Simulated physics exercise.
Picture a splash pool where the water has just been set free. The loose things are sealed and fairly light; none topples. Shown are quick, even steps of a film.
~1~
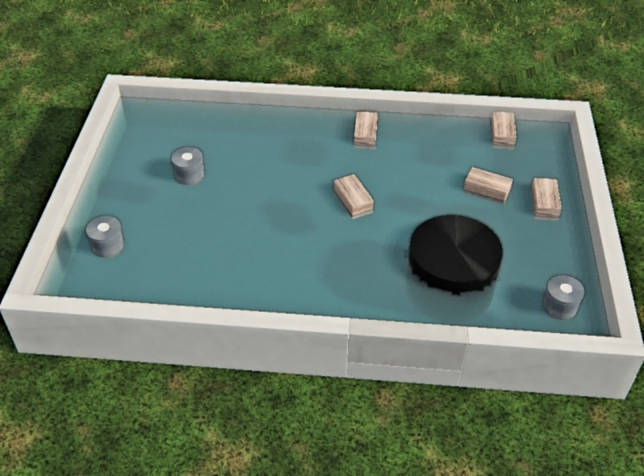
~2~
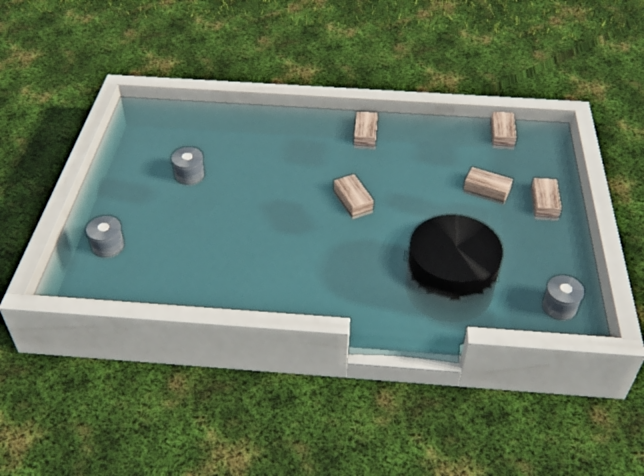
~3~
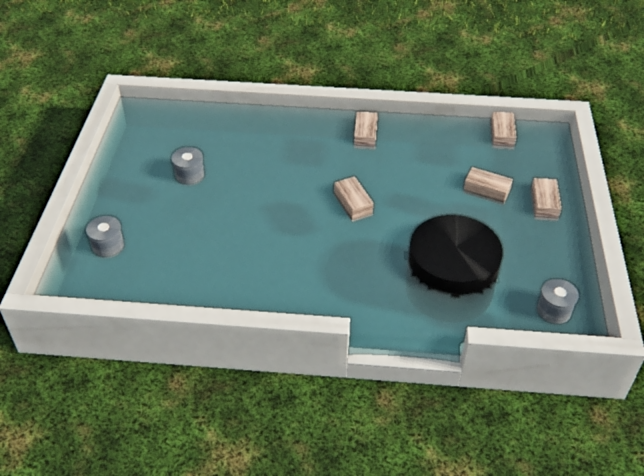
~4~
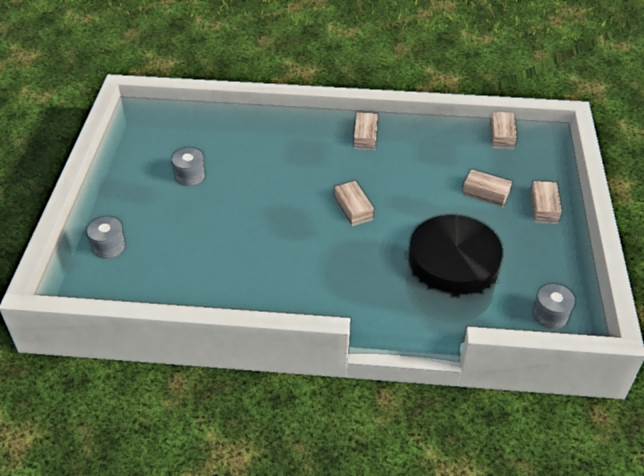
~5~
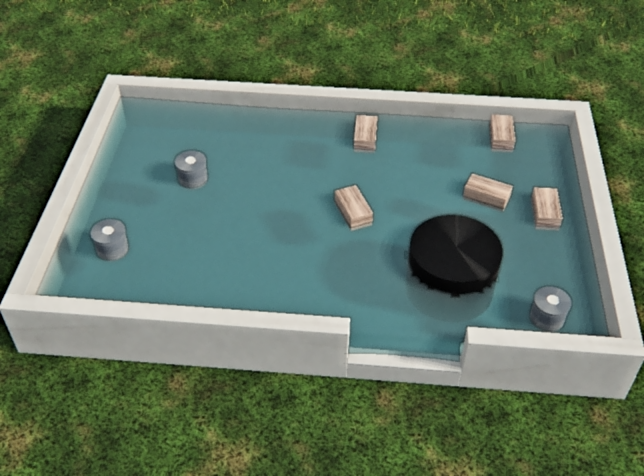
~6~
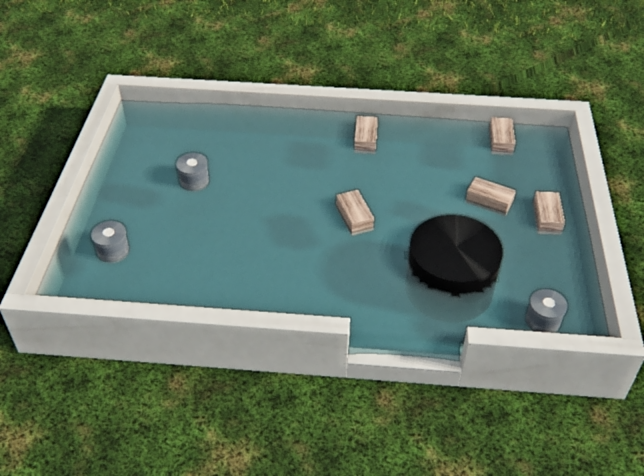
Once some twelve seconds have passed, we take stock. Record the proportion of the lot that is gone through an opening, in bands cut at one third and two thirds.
Bottom third.
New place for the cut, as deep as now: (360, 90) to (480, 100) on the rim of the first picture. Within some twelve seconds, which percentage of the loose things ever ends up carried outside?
I reckon close to 50 per cent.
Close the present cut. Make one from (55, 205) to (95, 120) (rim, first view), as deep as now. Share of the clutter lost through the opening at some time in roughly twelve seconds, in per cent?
Some 20 per cent.
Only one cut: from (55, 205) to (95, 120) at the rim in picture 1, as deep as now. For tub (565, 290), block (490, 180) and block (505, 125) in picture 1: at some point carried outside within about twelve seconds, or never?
The three come to no escape, no escape and no escape, in that order.
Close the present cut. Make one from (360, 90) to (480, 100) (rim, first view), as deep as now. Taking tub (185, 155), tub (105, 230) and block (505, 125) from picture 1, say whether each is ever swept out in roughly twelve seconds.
The three read no escape, no escape and escape, respectively.
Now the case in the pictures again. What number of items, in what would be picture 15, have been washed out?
That makes 0.
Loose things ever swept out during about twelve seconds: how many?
I count 1.
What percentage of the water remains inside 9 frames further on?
It comes to about 86 parts in a hundred.
A moment on, 0 of 8 are out; 8 afloat.
Next, 0 of 8 are out; 8 afloat.
Later, 0 of 8 are out; 8 afloat.
In the end, 1 of 8 are out; 7 afloat.
